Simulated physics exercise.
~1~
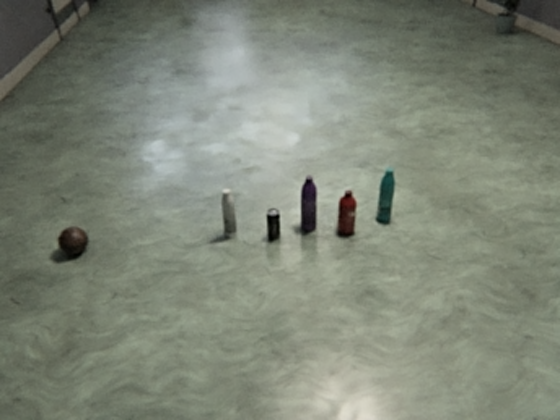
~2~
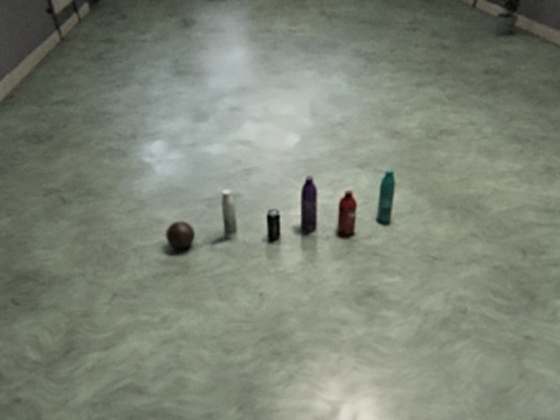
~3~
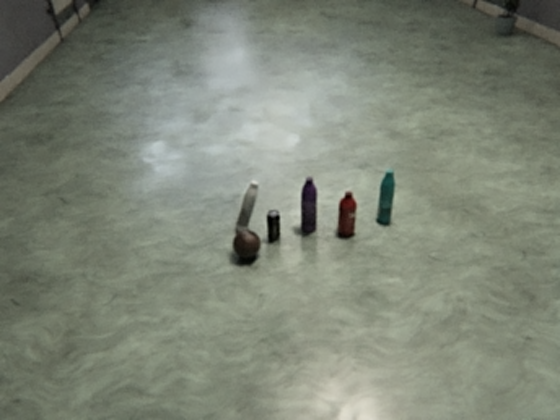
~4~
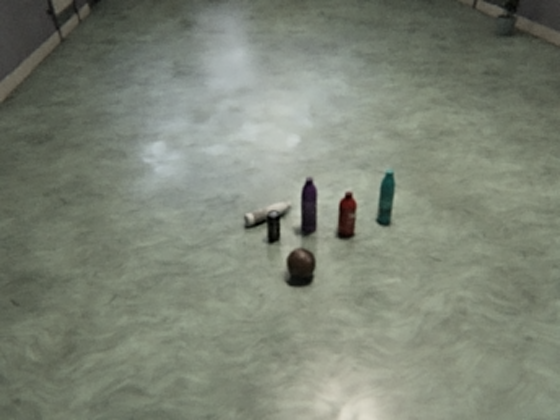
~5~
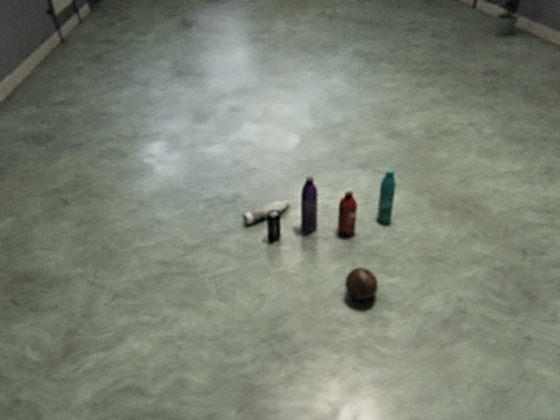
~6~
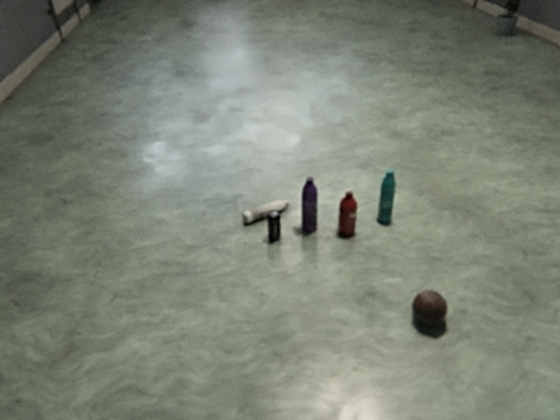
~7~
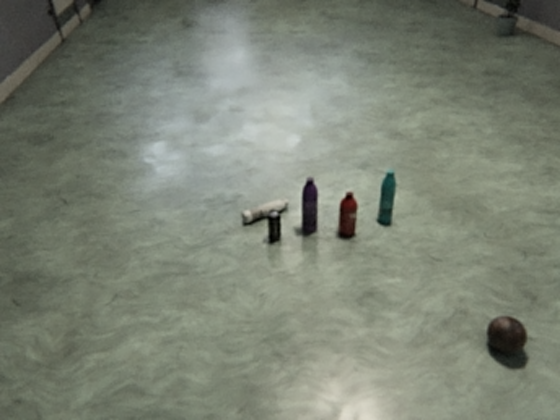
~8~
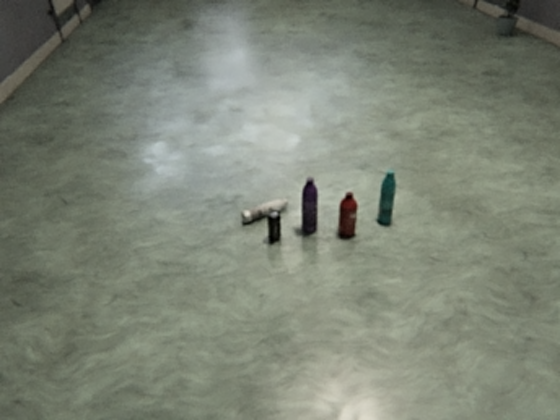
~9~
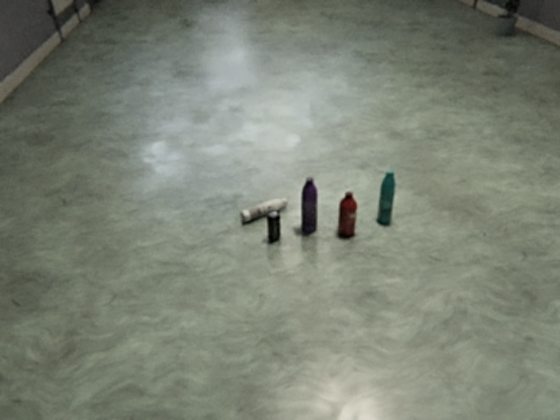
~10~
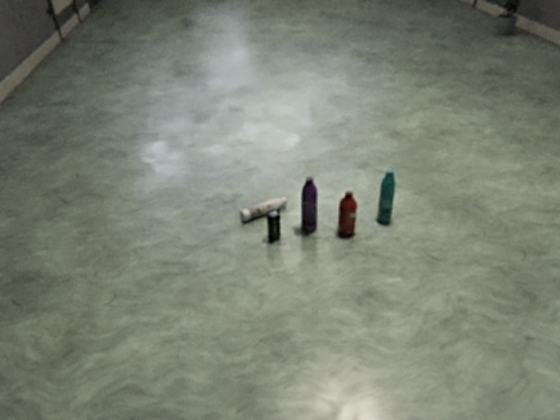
The clip opens on a greenish, marbled floor where five bottles and cans stand in a loose group, with a brown ball off to their left. The ball rolls right toward the white bottle at the near end of the group and knocks into it, making it lean over to the right. The white bottle topples onto its side behind the small black can, while the ball carries on toward the lower right. It passes in front of the others and leaves the view. At the end, the white bottle lies flat, and the black can and the purple, red and turquoise bottles remain standing.
